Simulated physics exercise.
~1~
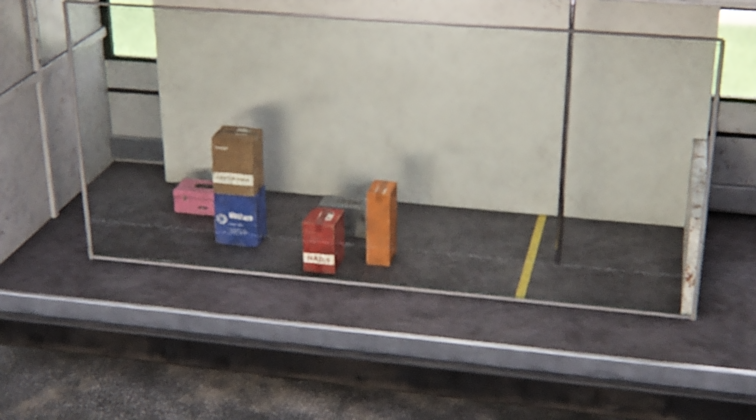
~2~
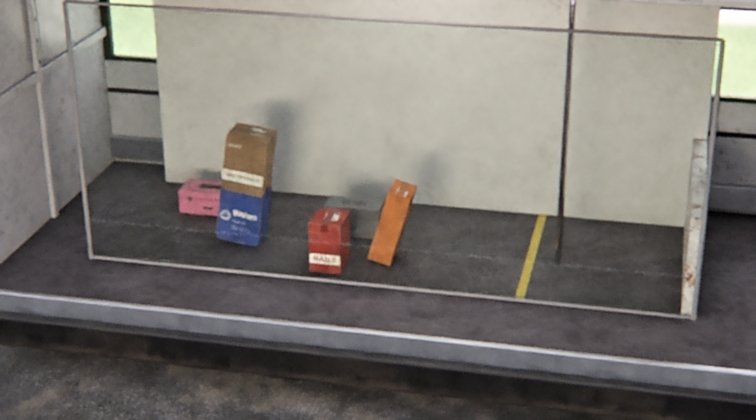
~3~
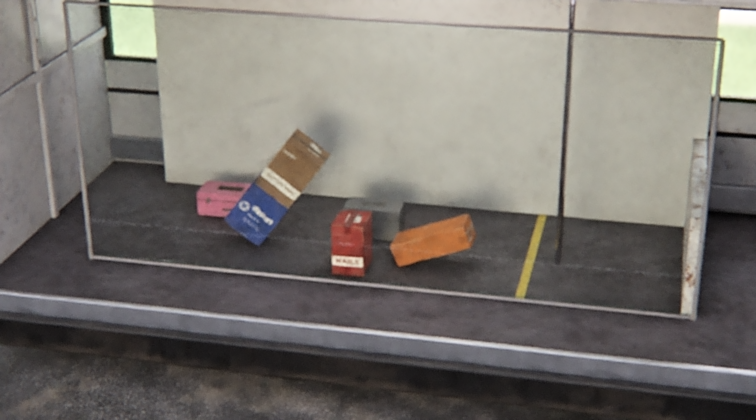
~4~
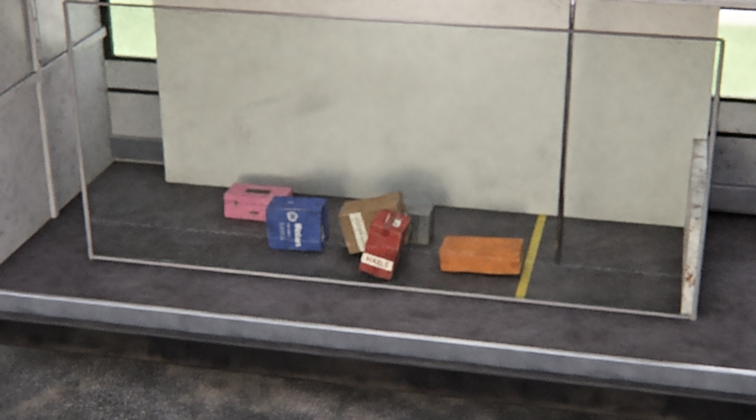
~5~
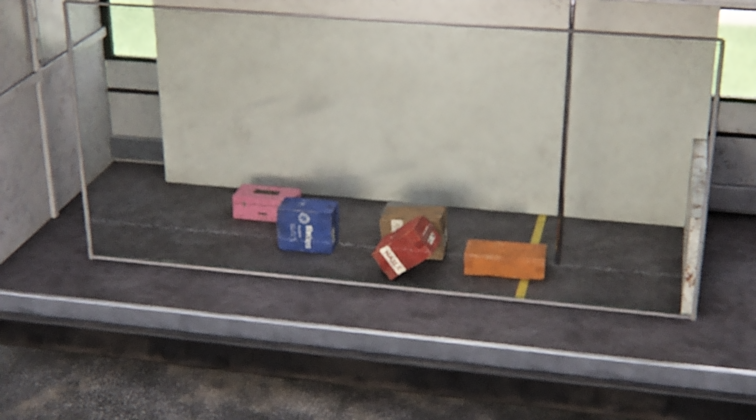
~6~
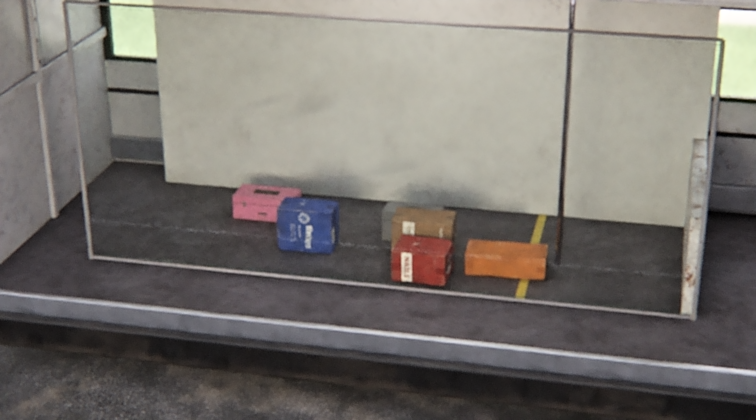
The video shows boxes and toolboxes sliding right across a bay floor as the orange tall box tips over, the brown pack topples off the blue one, and the red pack falls onto its side. All come to rest with their middles short of the yellow line.
